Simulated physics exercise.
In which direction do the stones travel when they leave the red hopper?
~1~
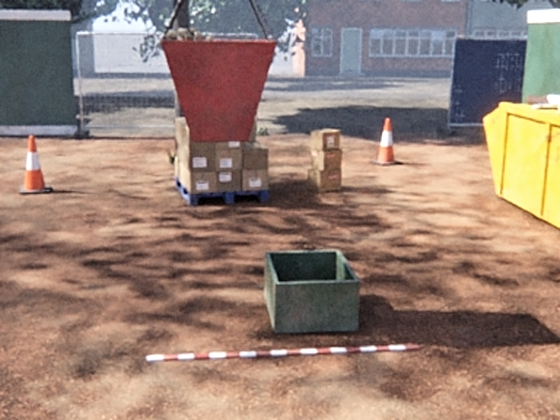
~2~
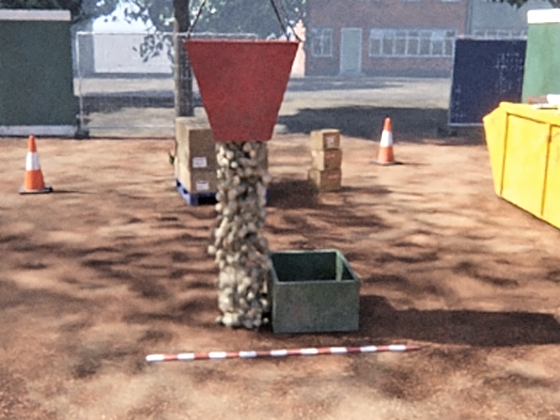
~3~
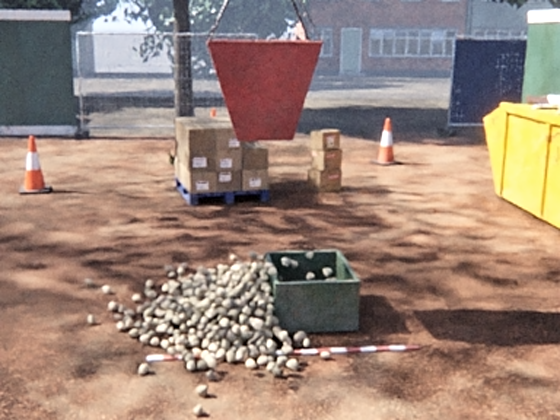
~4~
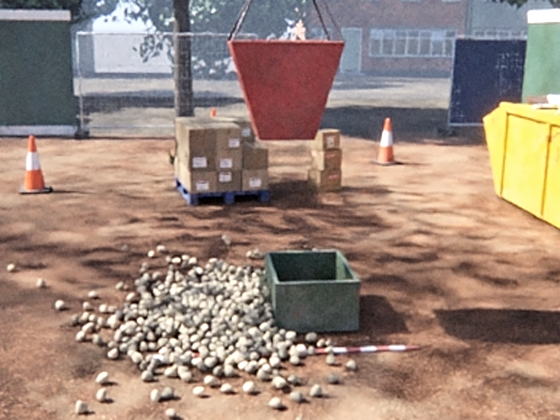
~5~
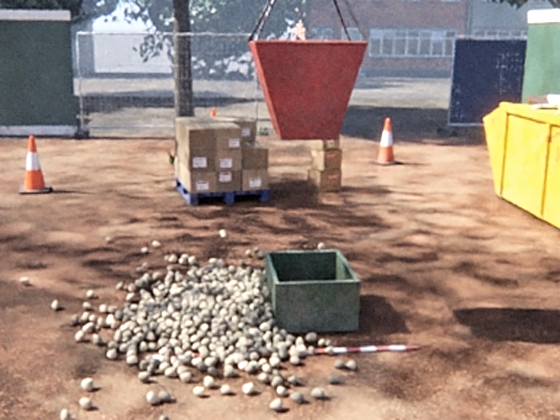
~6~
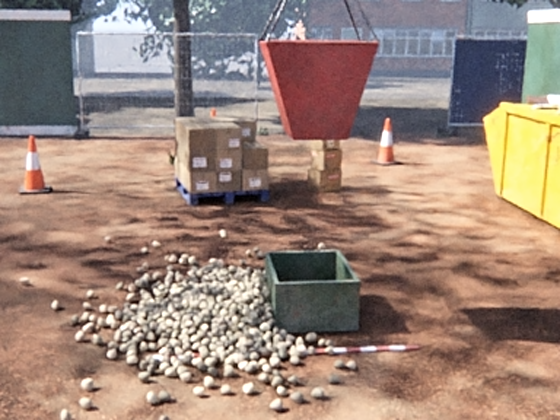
The stones move down, dropping from the underside of the hopper to the ground beside the green bin.
At first, a red hopper hangs above a dirt yard, in front of stacked boxes, with an open green bin on the ground below and to its right. As the hopper moves rightwards, a thick column of rounded grey stones pours from its underside and comes down just left of the bin. The stones pile against the bin's left side and scatter over the red and white pole, while only a few reach the bin's opening. The emptied hopper continues right as the last stones roll outwards and settle. Finally, nearly all the stones lie in a wide heap left of the bin.
